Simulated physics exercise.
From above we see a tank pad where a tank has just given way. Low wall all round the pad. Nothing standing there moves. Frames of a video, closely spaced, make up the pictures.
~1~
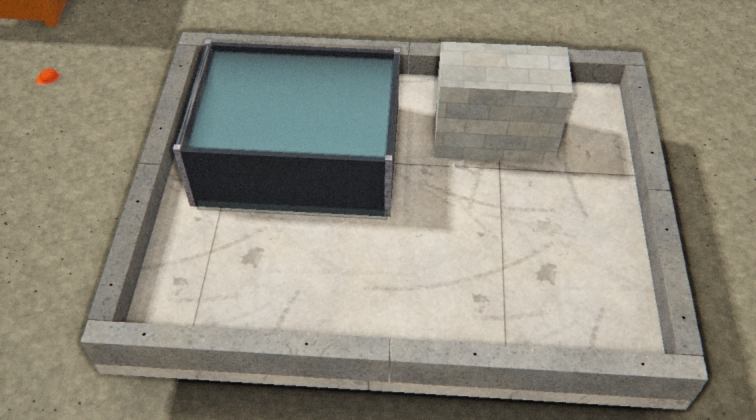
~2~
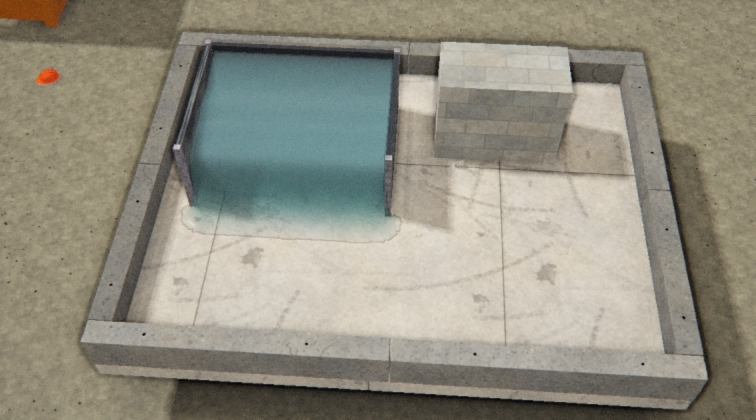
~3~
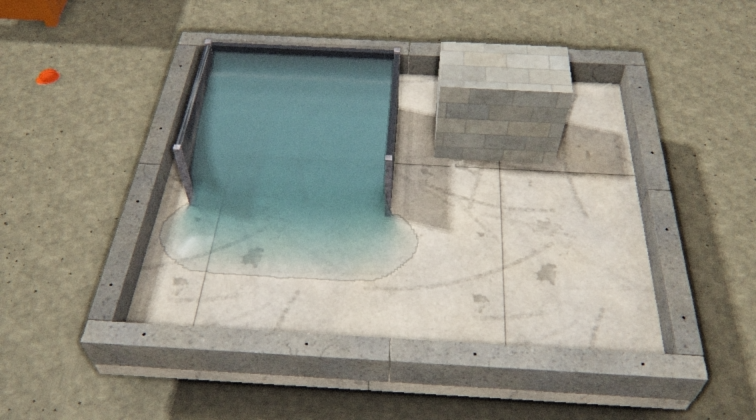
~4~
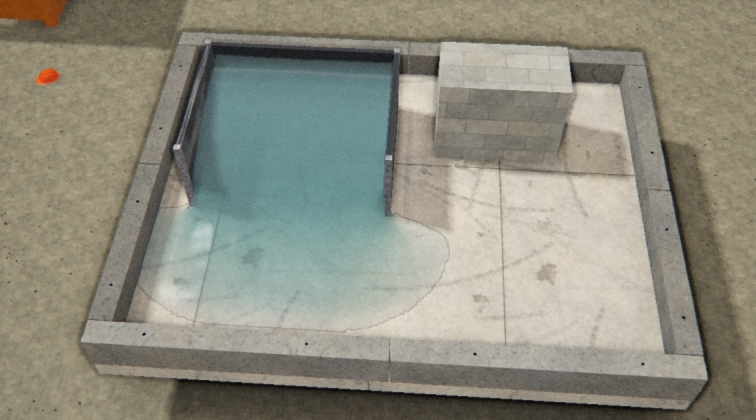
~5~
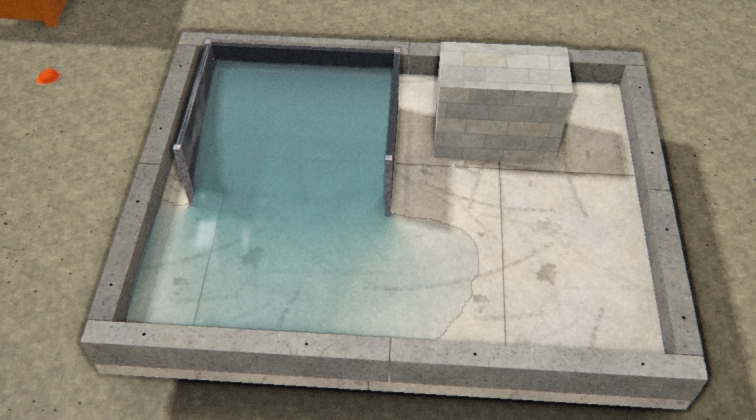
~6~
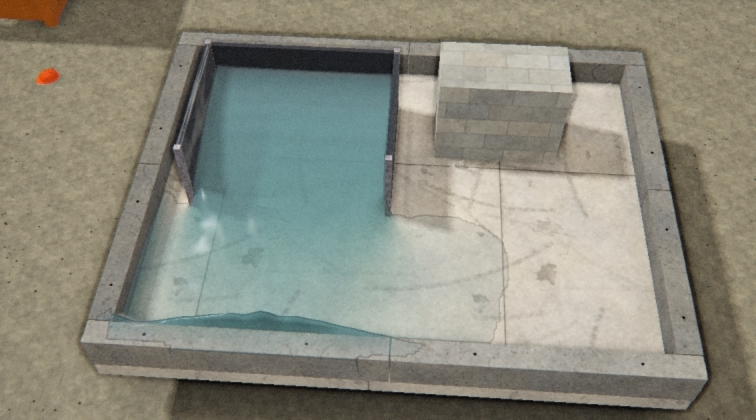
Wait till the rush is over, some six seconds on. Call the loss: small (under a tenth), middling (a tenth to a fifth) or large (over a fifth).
Middling.
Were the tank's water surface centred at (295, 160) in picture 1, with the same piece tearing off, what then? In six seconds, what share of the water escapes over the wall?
About 24 per cent.
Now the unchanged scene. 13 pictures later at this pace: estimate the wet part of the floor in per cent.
Around 65 percent of it.
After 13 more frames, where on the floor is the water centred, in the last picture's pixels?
Point: (333, 254).
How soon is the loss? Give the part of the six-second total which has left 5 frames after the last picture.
I'd put it at 35 per cent.
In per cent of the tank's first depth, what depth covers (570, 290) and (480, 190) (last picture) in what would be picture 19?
I'd say around 10 and 0 in a hundred.
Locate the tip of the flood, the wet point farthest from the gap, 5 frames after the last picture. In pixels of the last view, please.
My estimate: Roughly (657, 368).
A moment on, water covers 35 % of the floor; the low wall has let 0 % over.
Next, water covers 40 % of the floor; the low wall has let 5 % over.
Then, water covers 55 % of the floor; the low wall has let 13 % over.
Later, water covers 75 % of the floor; the low wall has let 13 % over.
In the end, water covers 85 % of the floor; the low wall has let 14 % over.
